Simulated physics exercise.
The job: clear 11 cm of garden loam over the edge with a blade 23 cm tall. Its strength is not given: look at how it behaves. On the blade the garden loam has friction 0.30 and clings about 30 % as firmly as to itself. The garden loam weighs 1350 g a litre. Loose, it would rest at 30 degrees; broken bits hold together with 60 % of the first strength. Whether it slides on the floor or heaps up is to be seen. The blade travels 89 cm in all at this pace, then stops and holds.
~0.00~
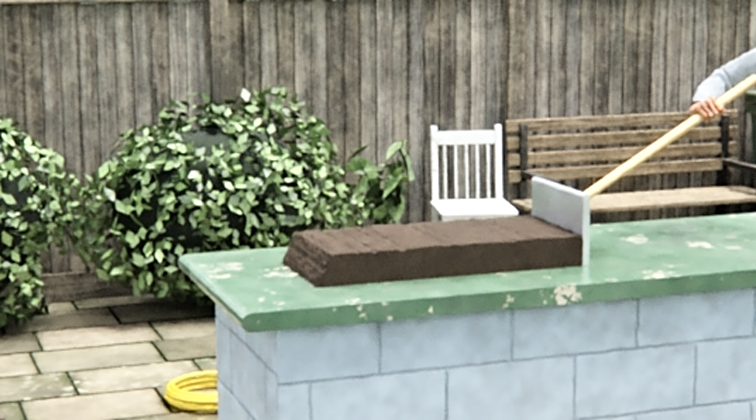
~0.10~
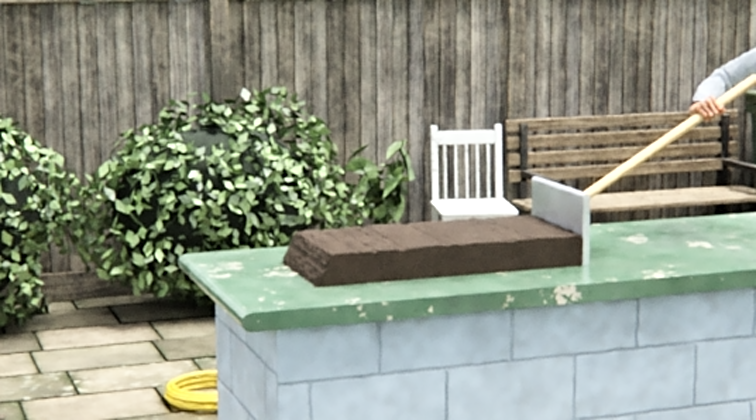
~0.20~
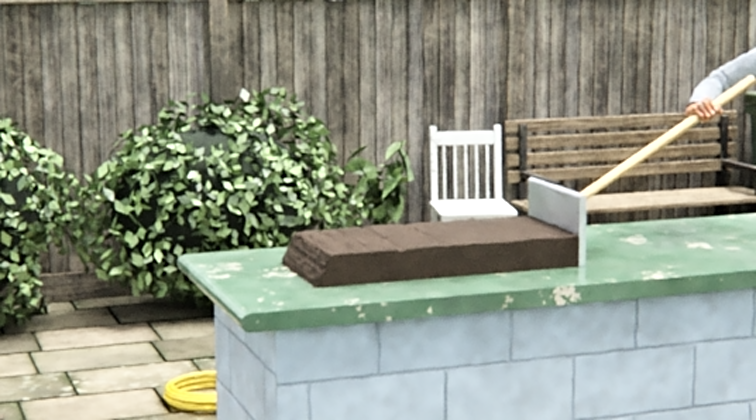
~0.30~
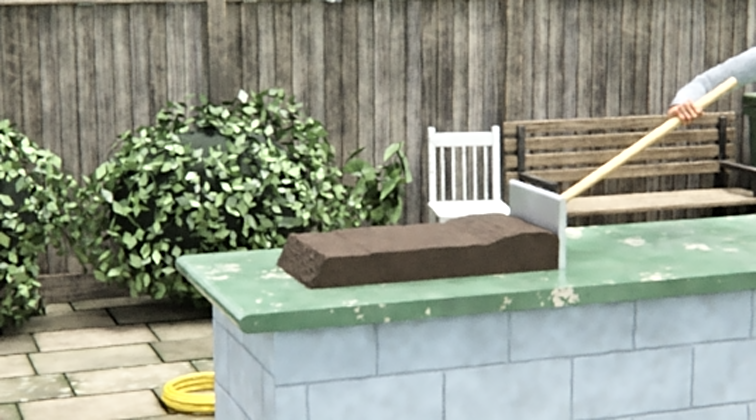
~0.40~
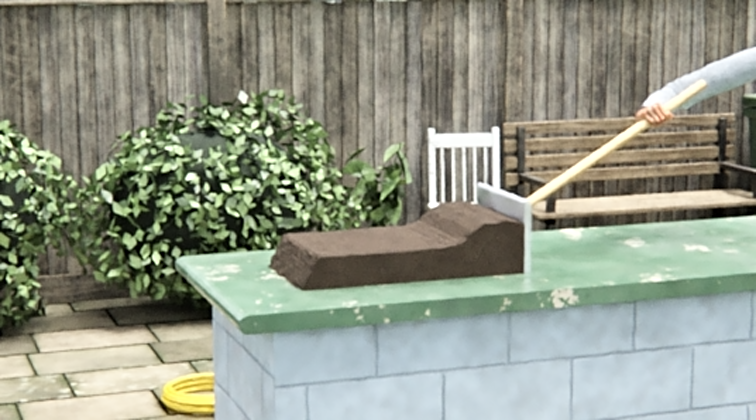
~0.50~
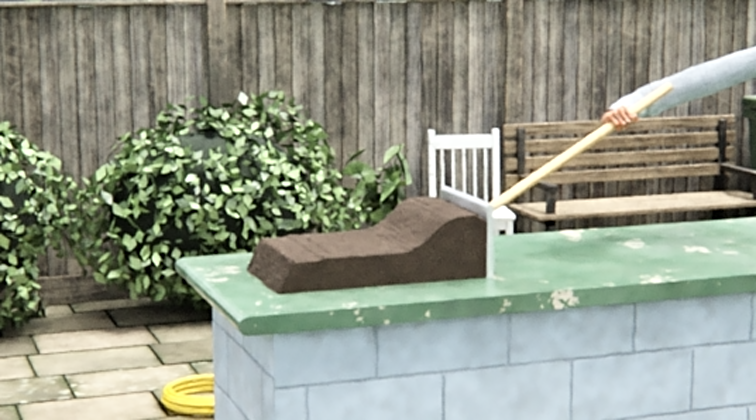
We see a hand on a wooden handle push a flat grey blade leftward along a green tabletop, against a low slab of dark brown soil, which heaps up beside the blade as its far end shifts slightly left.
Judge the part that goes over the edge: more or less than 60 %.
Expect less than 60 %.
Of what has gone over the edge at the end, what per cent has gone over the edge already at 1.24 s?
About 100 %.
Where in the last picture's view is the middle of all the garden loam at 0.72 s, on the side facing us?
Around (317, 269).
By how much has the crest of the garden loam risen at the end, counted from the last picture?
About 0 cm.
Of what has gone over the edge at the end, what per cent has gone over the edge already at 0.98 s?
About 40 %.
After 0.72 s, 0 % has gone over the edge.
After 0.98 s, 17 % has gone over the edge.
After 1.24 s, 45 % has gone over the edge.
After 1.50 s, 46 % has gone over the edge.
After 2.49 s, 47 % has gone over the edge.
